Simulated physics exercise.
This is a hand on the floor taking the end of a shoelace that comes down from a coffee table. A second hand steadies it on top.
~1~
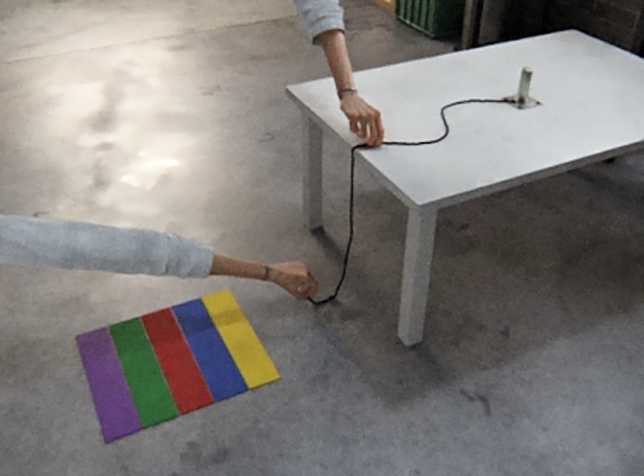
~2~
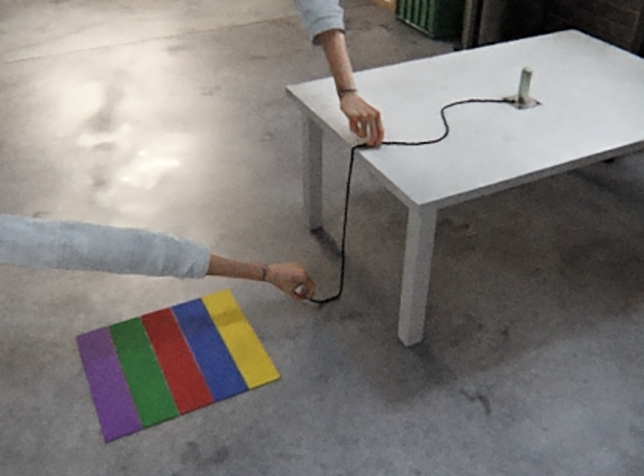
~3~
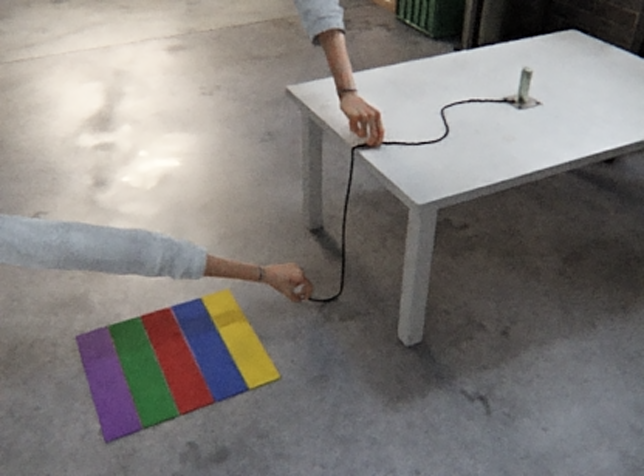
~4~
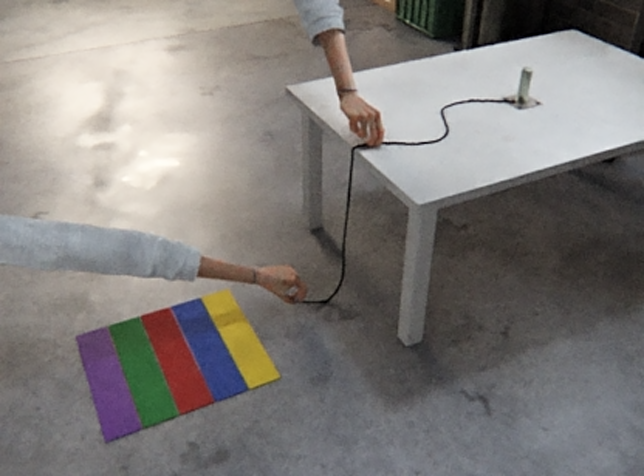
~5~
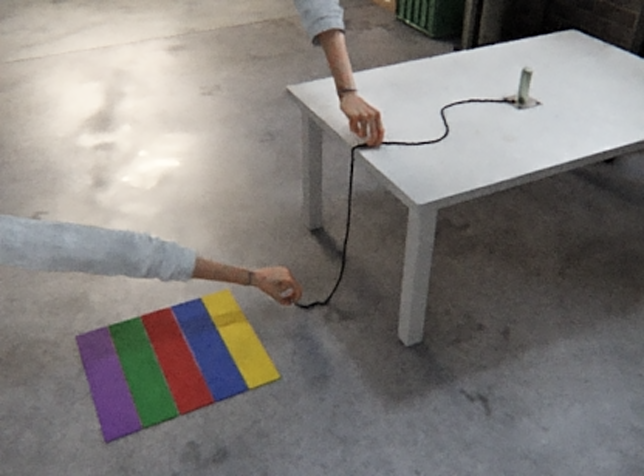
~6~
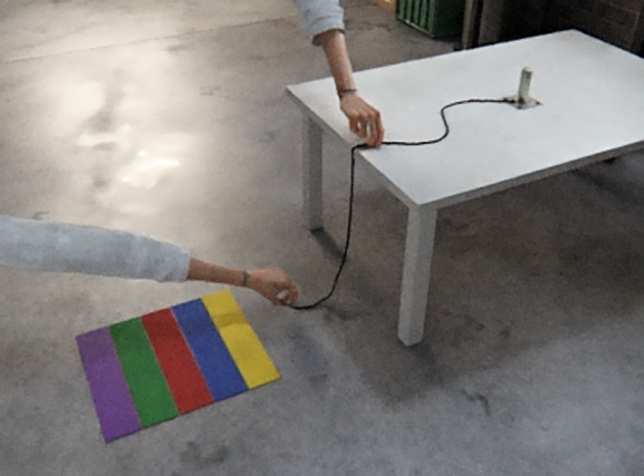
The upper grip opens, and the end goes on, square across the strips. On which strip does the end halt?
The end stops over the green strip.
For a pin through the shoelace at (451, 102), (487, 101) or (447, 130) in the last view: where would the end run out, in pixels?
In that order: (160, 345), (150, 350) and (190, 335).
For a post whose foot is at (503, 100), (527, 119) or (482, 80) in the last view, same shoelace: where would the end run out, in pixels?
The places are (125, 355), (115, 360) and (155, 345).
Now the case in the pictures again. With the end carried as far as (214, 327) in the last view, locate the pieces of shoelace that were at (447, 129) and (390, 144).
Near (407, 128) and (354, 161).
A little later, end near (214, 327); over blue.
Next, end near (169, 342); over red.
When it is tight, end near (141, 351); over green. It gets as far as the green strip.
